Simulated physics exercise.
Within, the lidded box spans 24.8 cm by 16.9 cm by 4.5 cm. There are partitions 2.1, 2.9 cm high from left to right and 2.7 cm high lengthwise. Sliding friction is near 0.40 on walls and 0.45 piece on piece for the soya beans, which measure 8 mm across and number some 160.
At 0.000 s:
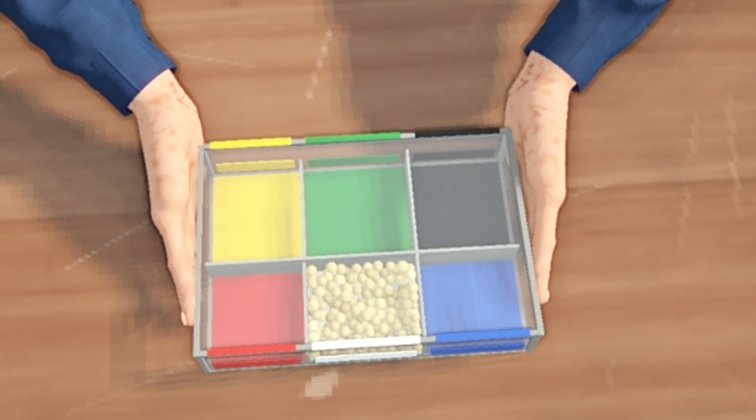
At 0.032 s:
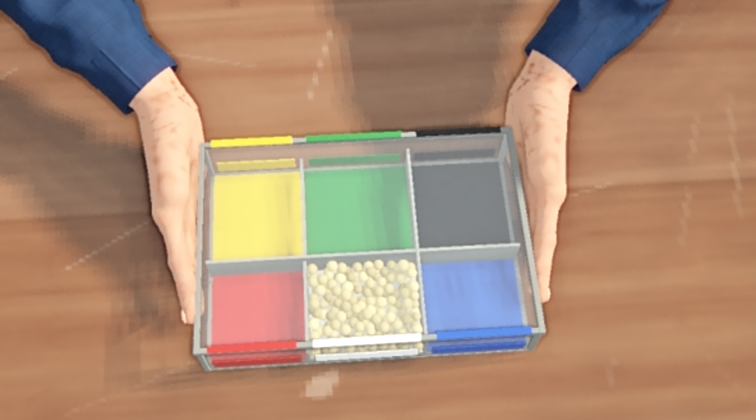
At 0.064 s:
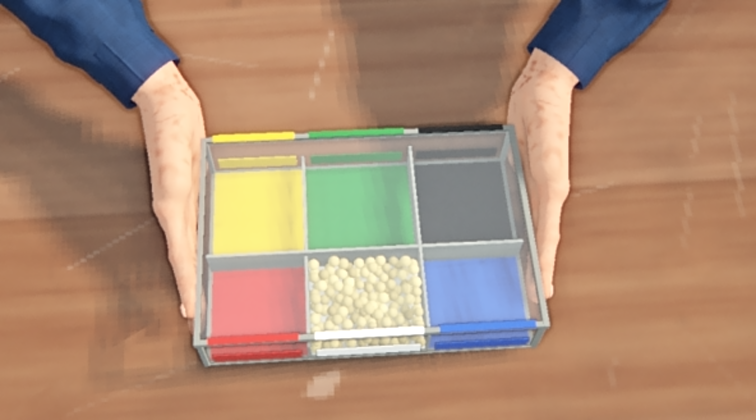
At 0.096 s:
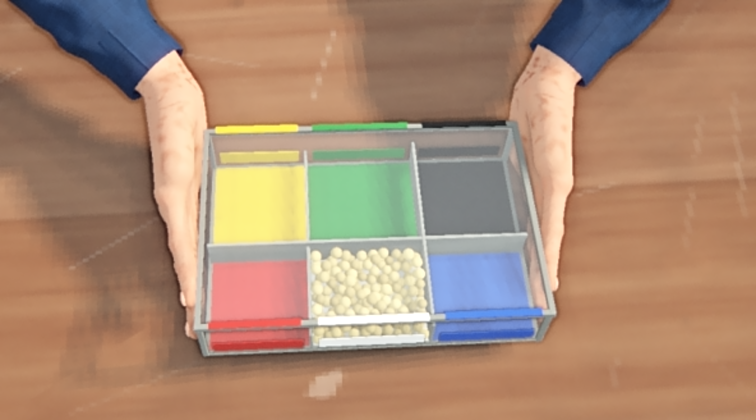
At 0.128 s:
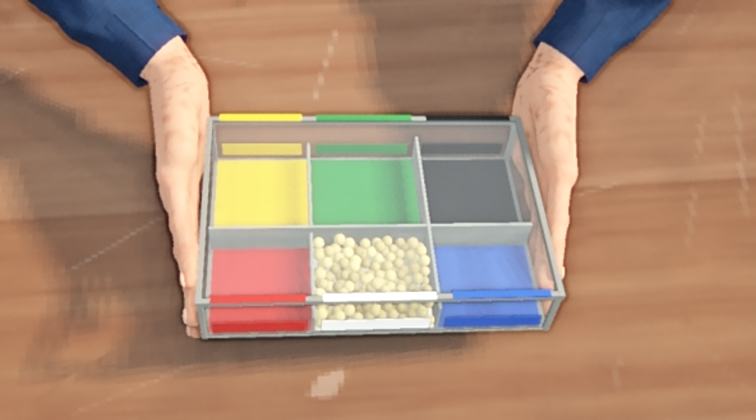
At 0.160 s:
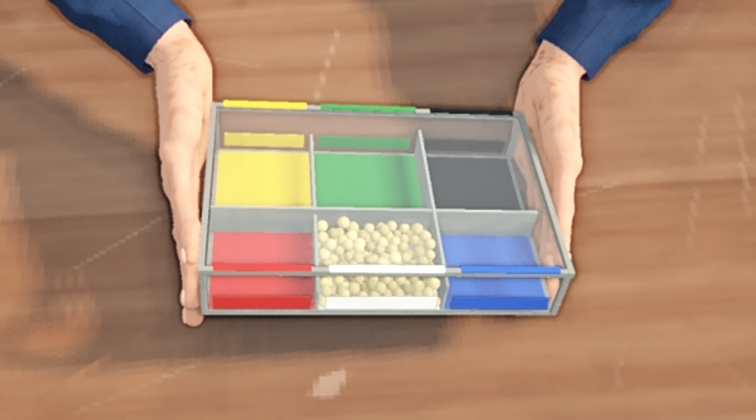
To begin with, two hands in blue sleeves hold a clear, divided box almost level above a wooden surface, pale beads filling its white section at the front middle. The hands then tilt the box gradually, its front edge rising, while the beads stay within the white section.
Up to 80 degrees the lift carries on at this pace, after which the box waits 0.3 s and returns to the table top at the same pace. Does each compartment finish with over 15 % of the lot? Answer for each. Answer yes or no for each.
Red compartment: No, blue compartment: No, green compartment: Yes, yellow compartment: No, white compartment: Yes, black compartment: Yes.
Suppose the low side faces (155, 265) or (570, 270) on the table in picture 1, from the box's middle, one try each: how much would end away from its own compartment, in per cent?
That would be close to 80 per cent and then close to 30 per cent.
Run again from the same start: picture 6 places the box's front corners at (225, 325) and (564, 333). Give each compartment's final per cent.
Final shares: Red 0%, blue 25%, green 0%, yellow 0%, white 75%, black 0%.
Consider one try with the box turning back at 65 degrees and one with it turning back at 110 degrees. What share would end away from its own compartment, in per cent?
Some 45 and 85 per cent.
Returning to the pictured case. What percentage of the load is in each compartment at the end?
Red 0; blue 0; green 30; yellow 0; white 45; black 25 (in a hundred).
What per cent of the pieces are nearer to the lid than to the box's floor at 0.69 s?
I'd say around 50 percent of the pieces.
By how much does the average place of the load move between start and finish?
It shifts by roughly 7.5 cm.
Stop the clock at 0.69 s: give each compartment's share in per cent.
Red = 0, blue = 5, green = 30, yellow = 0, white = 55, black = 15 (per cent).
After 0.69 s, tilt 80 degrees; blue 5 %, green 30 %, white 55 %, black 15 %.
After 1.04 s, tilt 47 degrees; green 30 %, white 45 %, black 25 %.
After 1.48 s, tilt 0 degrees; green 30 %, white 45 %, black 25 %.
In the end, at 2.1 s, red 0 %, blue 0 %, green 30 %, yellow 0 %, white 45 %, black 25 %.
